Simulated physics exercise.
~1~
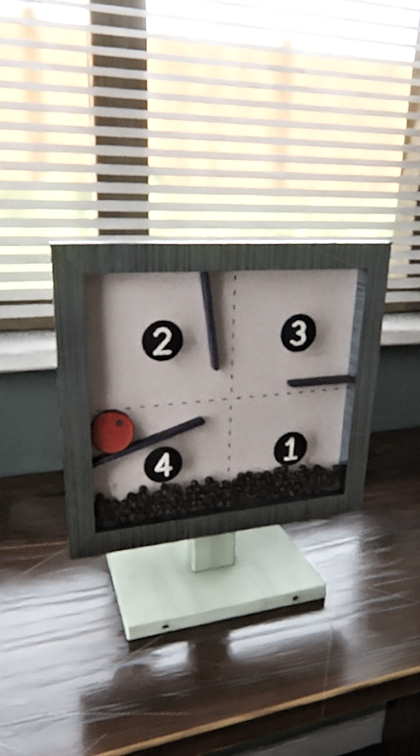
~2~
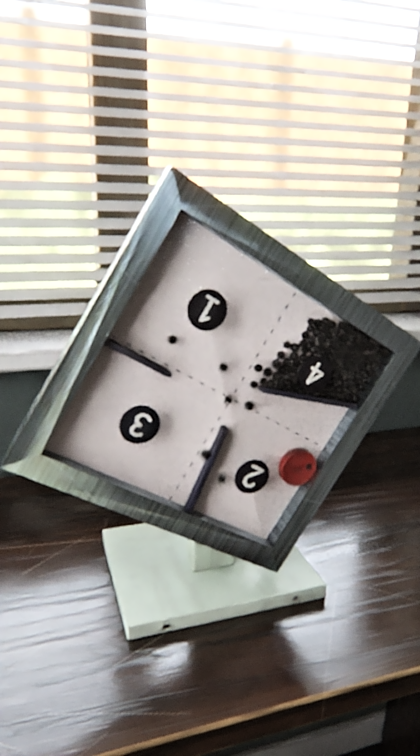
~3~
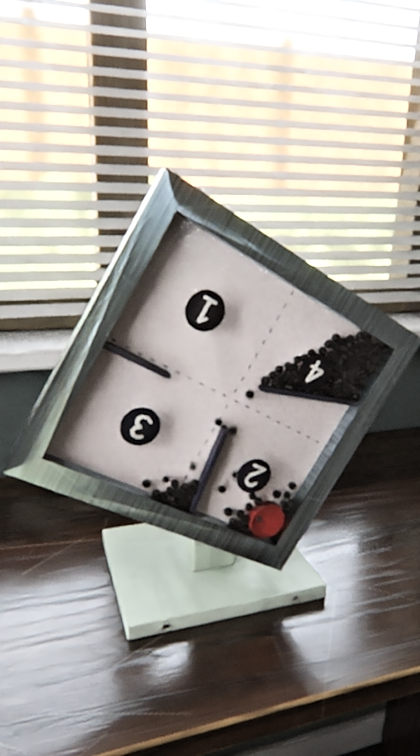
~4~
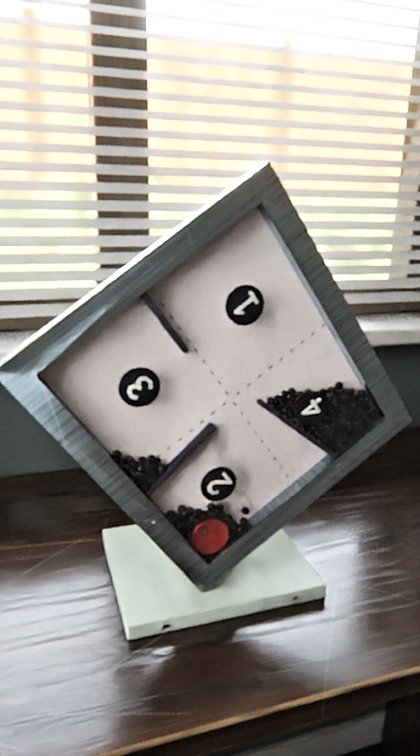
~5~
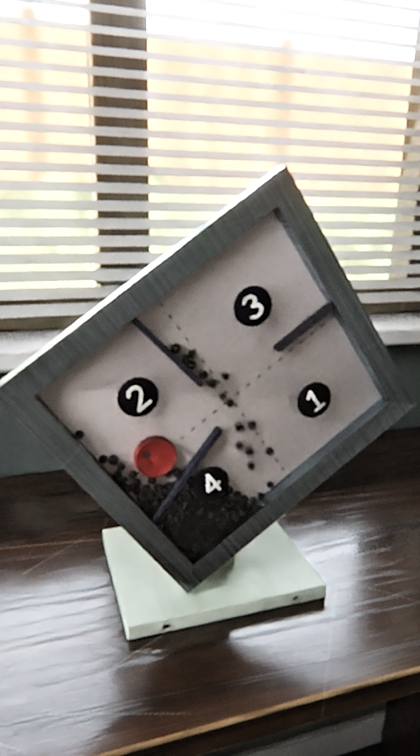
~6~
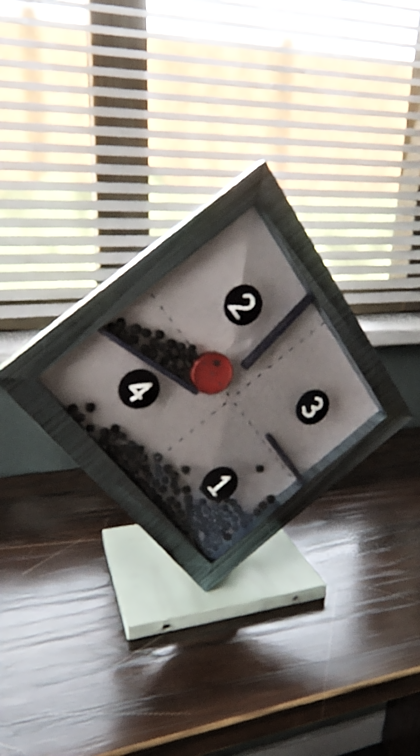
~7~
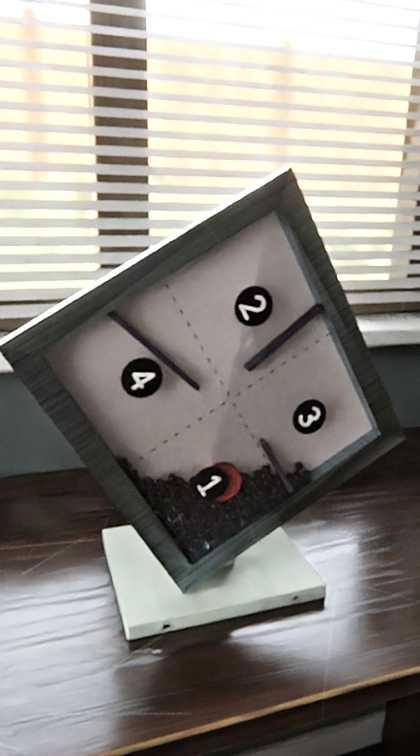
A red disc rests on a dark bar at the left of a square, gray-framed box, above black beads lining its bottom. The box stands on a pale green base on a dark wooden table, seen from the front before a window with blinds, its four quarters numbered. It turns far anticlockwise, and beads spill past the bars as the disc drops to the bottom. Then it swings back clockwise past level, sending beads and disc tumbling. It ends tilted clockwise, with most beads and the disc in quarter one at the bottom.
